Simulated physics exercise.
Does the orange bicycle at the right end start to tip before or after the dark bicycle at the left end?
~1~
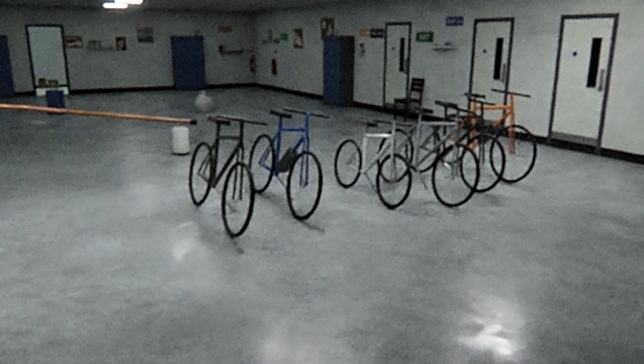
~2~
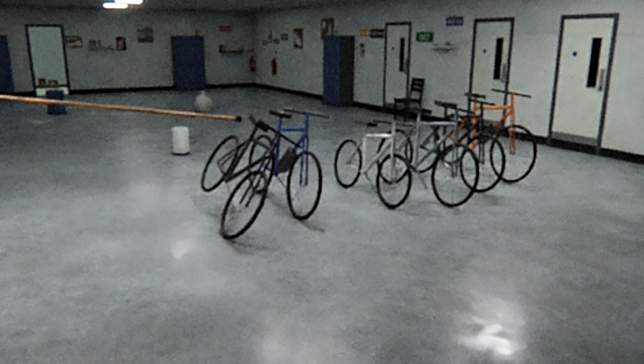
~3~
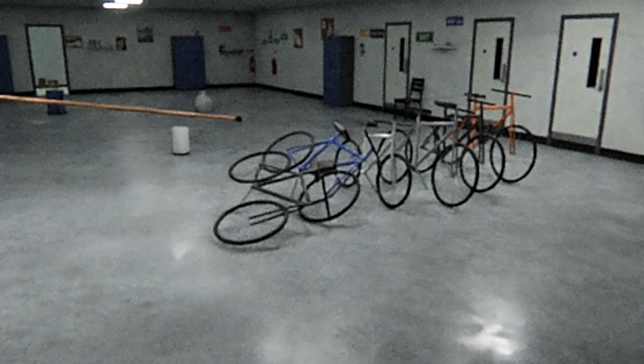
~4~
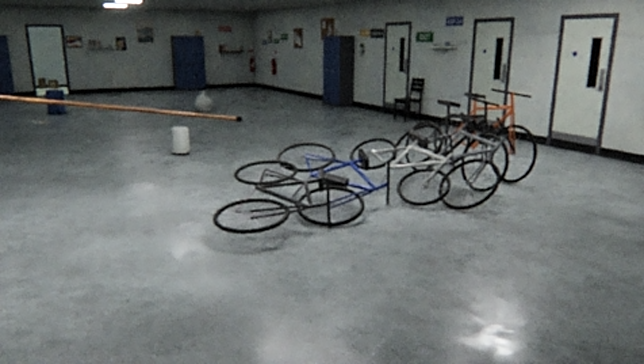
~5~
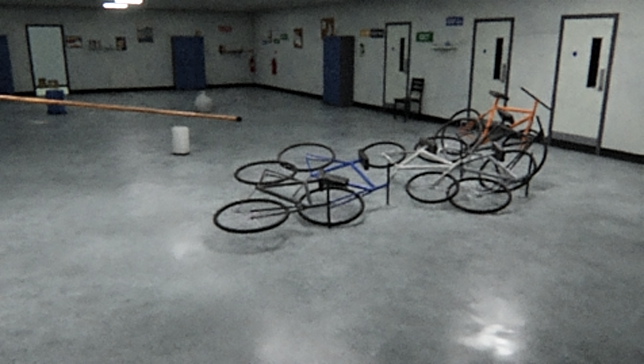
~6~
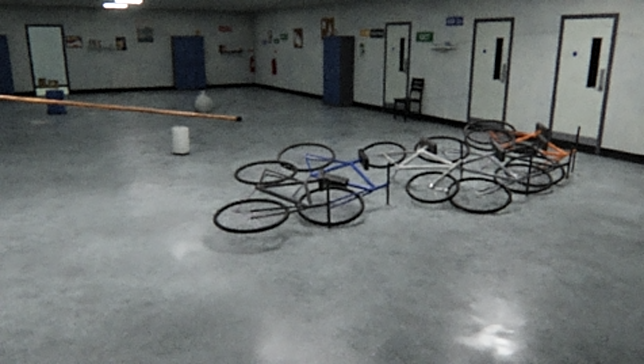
It starts to tip after. The dark bicycle at the left end goes over first when the pole reaches it, and the orange one stays upright until the fall has travelled along the row.
